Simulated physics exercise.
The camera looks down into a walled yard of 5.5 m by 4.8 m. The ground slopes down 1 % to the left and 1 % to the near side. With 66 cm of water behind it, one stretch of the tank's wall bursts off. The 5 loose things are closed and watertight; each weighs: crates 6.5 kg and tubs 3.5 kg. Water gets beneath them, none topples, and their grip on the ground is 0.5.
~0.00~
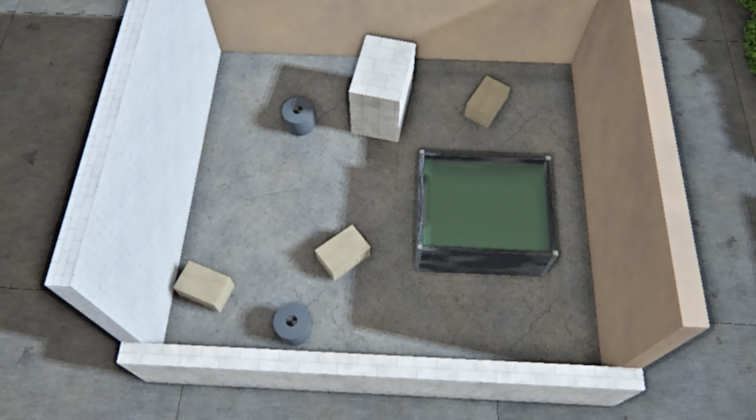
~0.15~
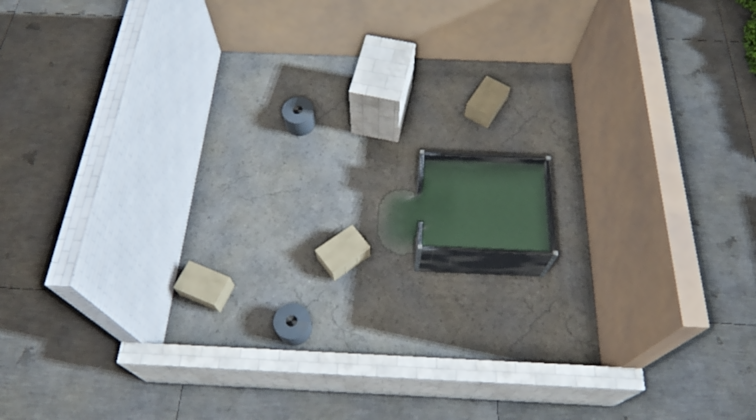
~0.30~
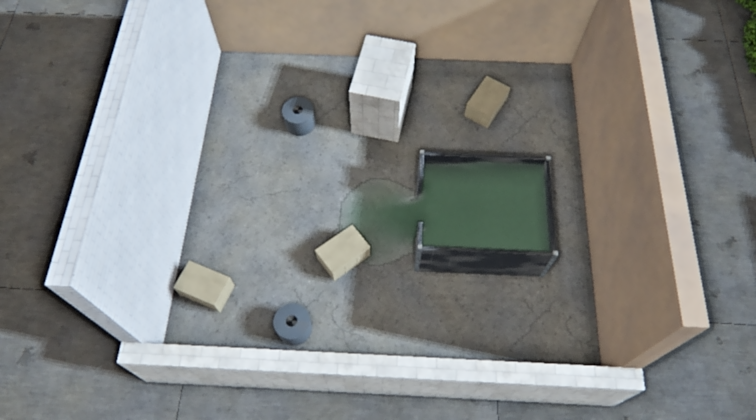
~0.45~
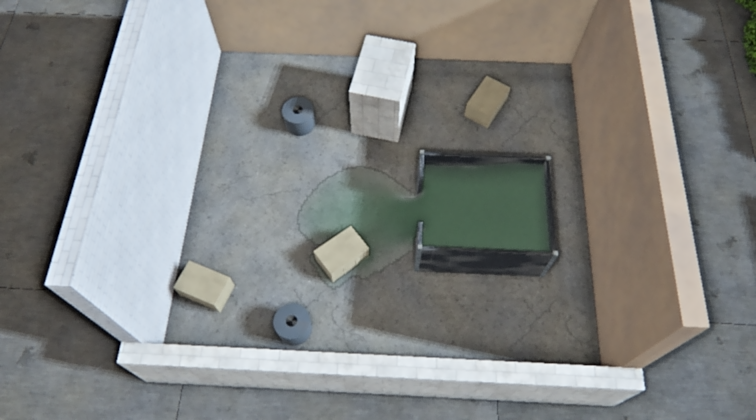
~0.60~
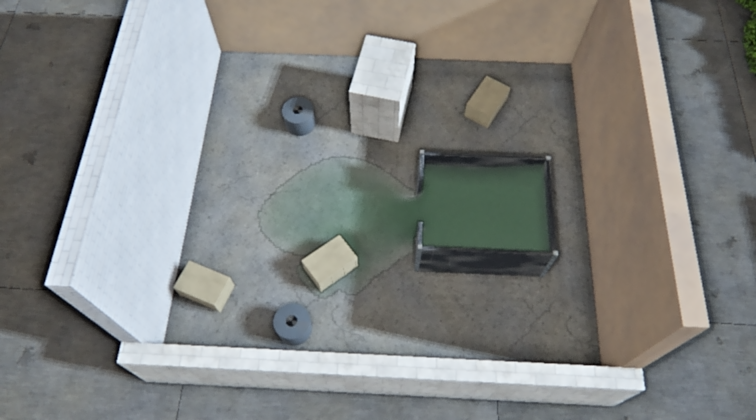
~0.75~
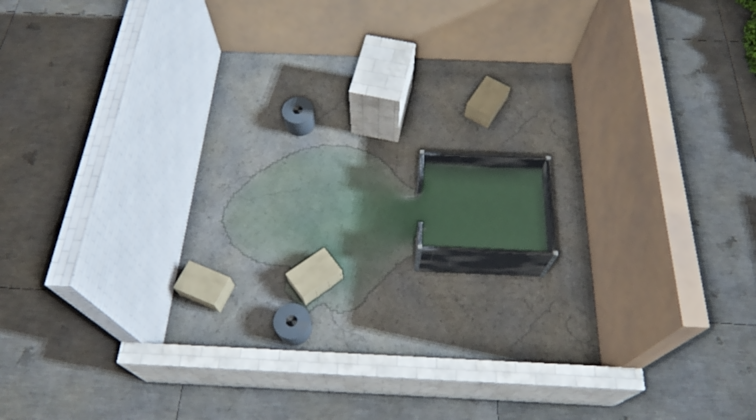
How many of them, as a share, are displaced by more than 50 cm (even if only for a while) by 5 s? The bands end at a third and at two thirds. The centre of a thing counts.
It is two thirds or more.
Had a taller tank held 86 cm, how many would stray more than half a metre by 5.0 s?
In that case 4 of them.
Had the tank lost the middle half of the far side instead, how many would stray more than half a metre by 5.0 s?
In that case 1 of them.
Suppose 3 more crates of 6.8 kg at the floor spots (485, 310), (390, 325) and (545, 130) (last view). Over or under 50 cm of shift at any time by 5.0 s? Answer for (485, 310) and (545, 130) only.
In turn: Short of it, short of it.
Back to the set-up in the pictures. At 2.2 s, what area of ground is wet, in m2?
Roughly 14 m2.
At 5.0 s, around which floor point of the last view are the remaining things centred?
At about (379, 233).
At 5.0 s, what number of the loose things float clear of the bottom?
I count 4.
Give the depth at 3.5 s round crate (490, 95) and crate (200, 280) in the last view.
Roughly 0 and 13 cm.
After 1.1 s 1 of 5 are over 50 cm from their spots; 0 afloat.
After 2.2 s 3 of 5 are over 50 cm from their spots; 4 afloat.
After 3.5 s 2 of 5 are over 50 cm from their spots; 4 afloat.
After 5.0 s 4 of 5 are over 50 cm from their spots, and 4 have been at some point; 4 afloat.
